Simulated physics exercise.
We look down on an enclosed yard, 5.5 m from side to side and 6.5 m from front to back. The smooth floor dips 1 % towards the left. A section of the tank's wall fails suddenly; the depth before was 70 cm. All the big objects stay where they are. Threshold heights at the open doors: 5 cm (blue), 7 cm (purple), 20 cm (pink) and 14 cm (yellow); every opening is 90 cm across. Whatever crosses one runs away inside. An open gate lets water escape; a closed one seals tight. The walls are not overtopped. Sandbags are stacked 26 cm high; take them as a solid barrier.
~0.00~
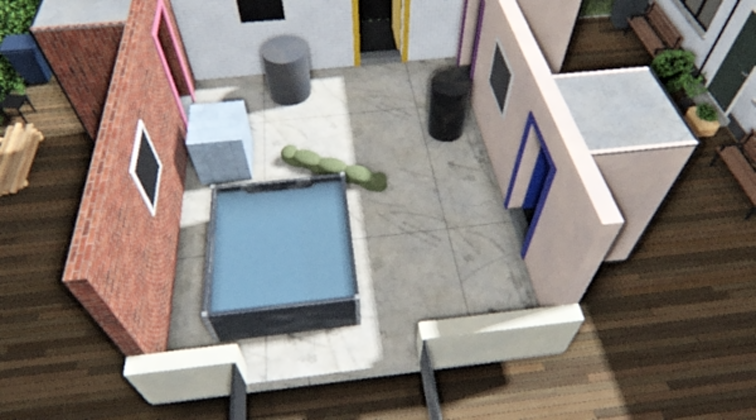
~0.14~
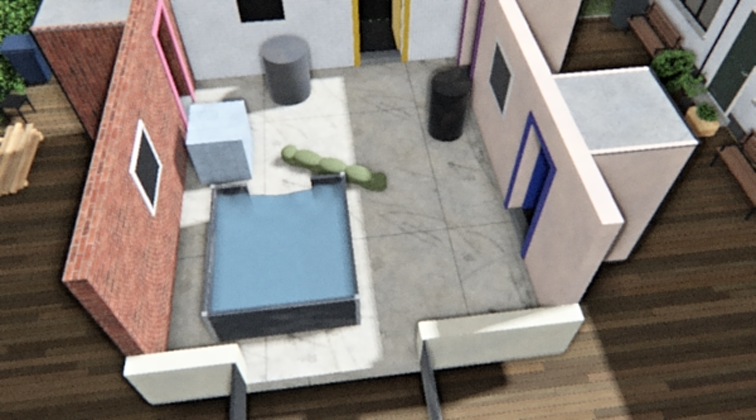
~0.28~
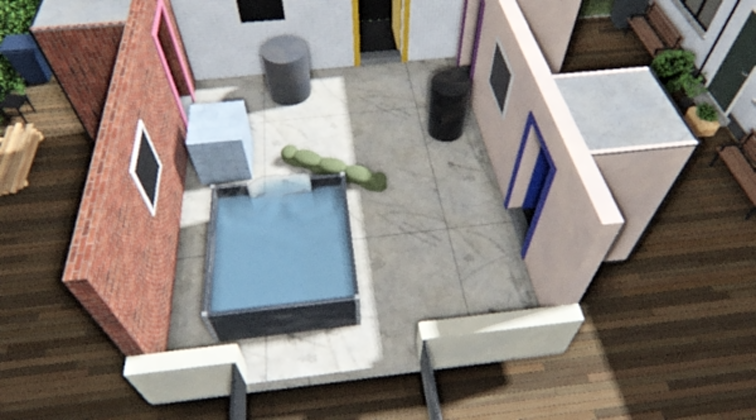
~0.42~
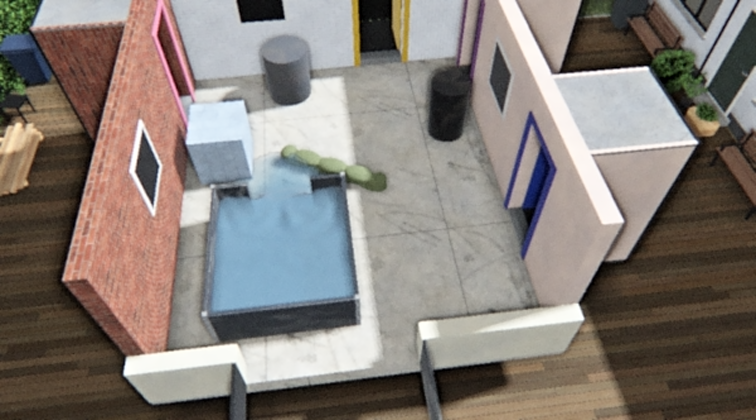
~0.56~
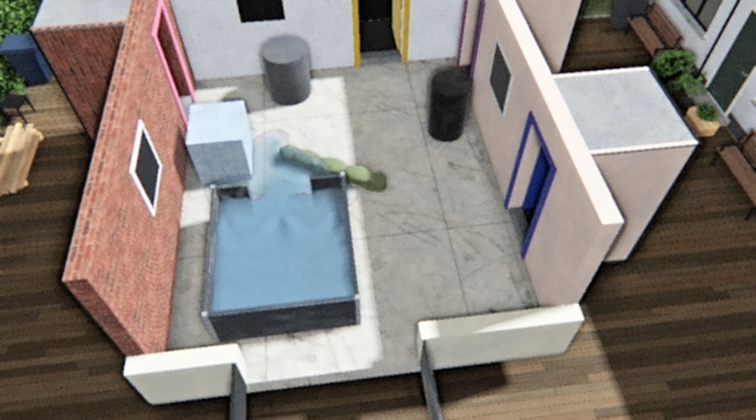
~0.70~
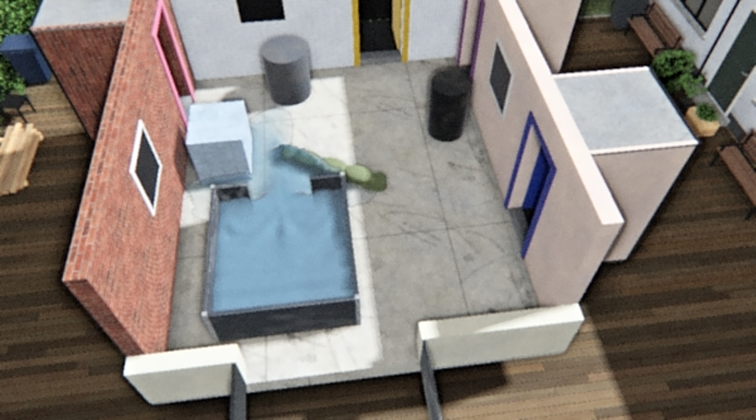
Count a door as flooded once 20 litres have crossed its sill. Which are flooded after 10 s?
Within that time: At the blue door it stays under the limit; at the purple door it goes over the limit; at the pink door it does not reach the limit; at the yellow door it does not reach the limit.
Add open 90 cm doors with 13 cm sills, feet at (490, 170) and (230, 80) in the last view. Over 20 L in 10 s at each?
In turn: Below, past it.
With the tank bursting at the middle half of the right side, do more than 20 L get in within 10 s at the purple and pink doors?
Then: Purple under, pink under.
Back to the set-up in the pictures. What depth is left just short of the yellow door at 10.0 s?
Roughly 9.5 cm deep.
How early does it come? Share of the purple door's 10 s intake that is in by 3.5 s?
Some 0 per cent by then.
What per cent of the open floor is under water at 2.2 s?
Some 55 per cent of it.
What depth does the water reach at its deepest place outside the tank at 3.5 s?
About 30 cm.
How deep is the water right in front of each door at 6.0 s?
In cm: Blue 5, purple 16, pink 14, yellow 10.
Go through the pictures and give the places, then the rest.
The first picture shows the tank at (281, 242) is whole and still, 70 cm deep.
In the second picture, water pours out on the tank's far side and has run 0.6 m, to a hidden place; typically 7 cm deep outside, 70 cm at the tank's back.
In the third picture, the front is at (308, 177), 0.9 m from the gap on the tank's far side; 0.8 m2 of floor is under water; 70 cm left at the back of the tank.
In the fourth picture, water pours out on the tank's far side and has run 1.4 m, to (267, 157); typically 12 cm deep outside, 70 cm at the tank's back.
In the fifth picture, the front is at (270, 134), 2.0 m from the gap on the tank's far side; 2.3 m2 of floor is under water; 69 cm left at the back of the tank.
In the sixth picture, water pours out on the tank's far side and has run 2.5 m, to (270, 113); typically 10 cm deep outside, 62 cm at the tank's back.
After 1.4 s water covers 25 % of the floor and is deepest (47 cm) near (297, 171); blue door not reached, purple door not reached, pink door not reached, yellow door not reached.
After 2.2 s water covers 55 % of the floor and is deepest (42 cm) near (297, 171); blue door not reached, purple door not reached, pink door 7 cm at the sill, 0 L in, yellow door not reached.
After 3.5 s water covers 70 % of the floor and is deepest (30 cm) near (308, 177); blue door 8 cm at the sill, 0 L in, purple door 11 cm at the sill, 0 L in, pink door 10 cm at the sill, 0 L in, yellow door 10 cm at the sill, 0 L in.
After 6.0 s water covers 95 % of the floor and is deepest (20 cm) near (196, 84); blue door 5 cm at the sill, 2 L in, purple door 16 cm at the sill, 64 L in, pink door 14 cm at the sill, 0 L in, yellow door 10 cm at the sill, 0 L in.
After 10.0 s water covers 95 % of the floor and is deepest (13 cm) near (167, 365); blue door 7 cm at the sill, 5 L in, purple door 9 cm at the sill, 114 L in, pink door 11 cm at the sill, 0 L in, yellow door 10 cm at the sill, 0 L in.
